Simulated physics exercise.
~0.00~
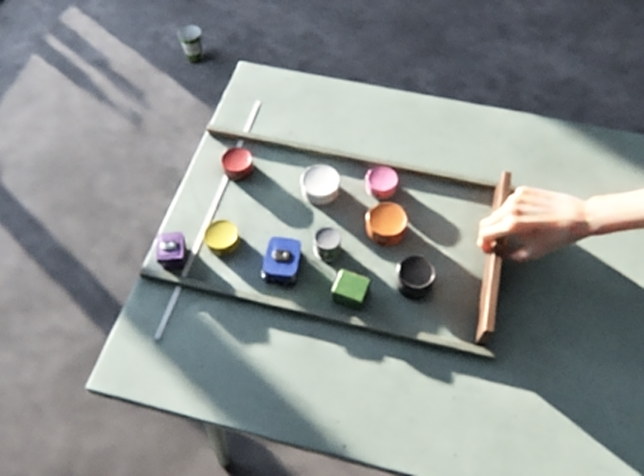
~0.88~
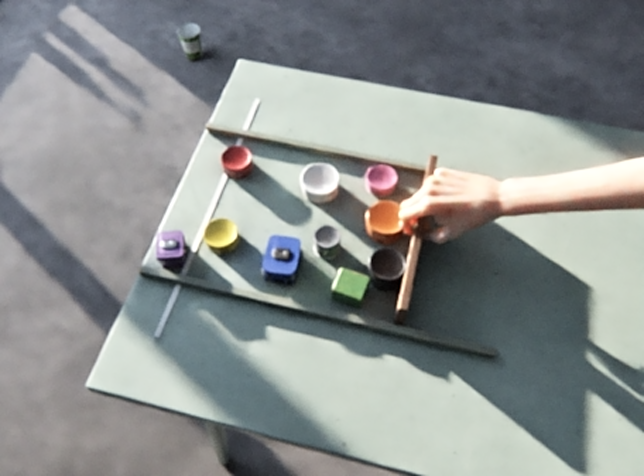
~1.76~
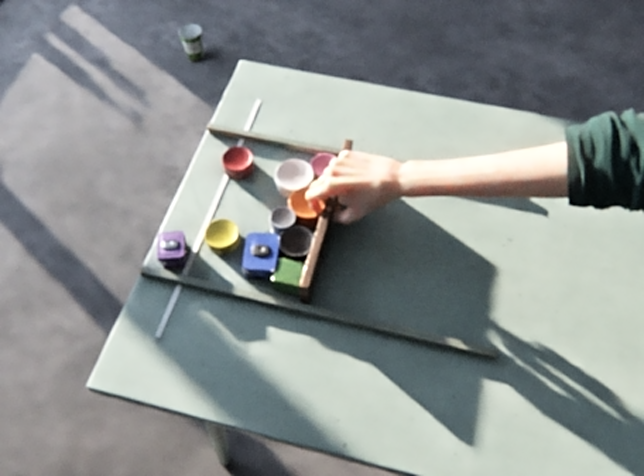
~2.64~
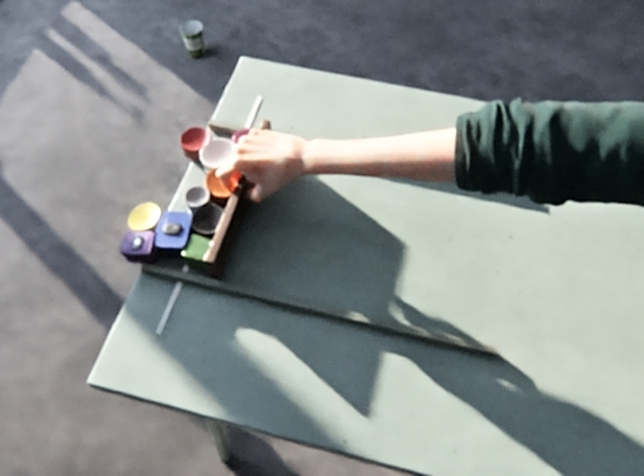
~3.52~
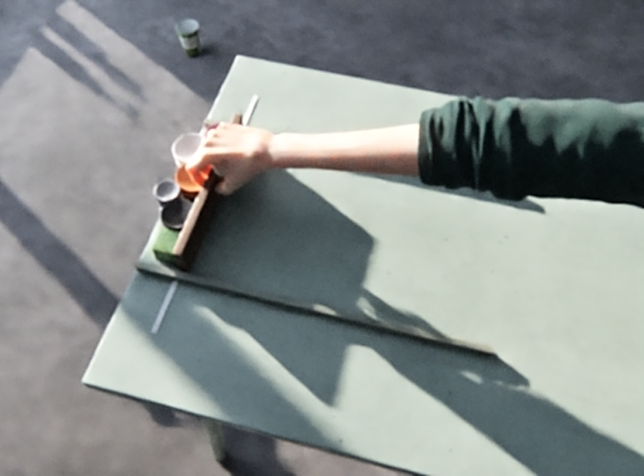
A hand sweeping small colourful pots and blocks leftward across a pale green table with a wooden board, several going over the edge.
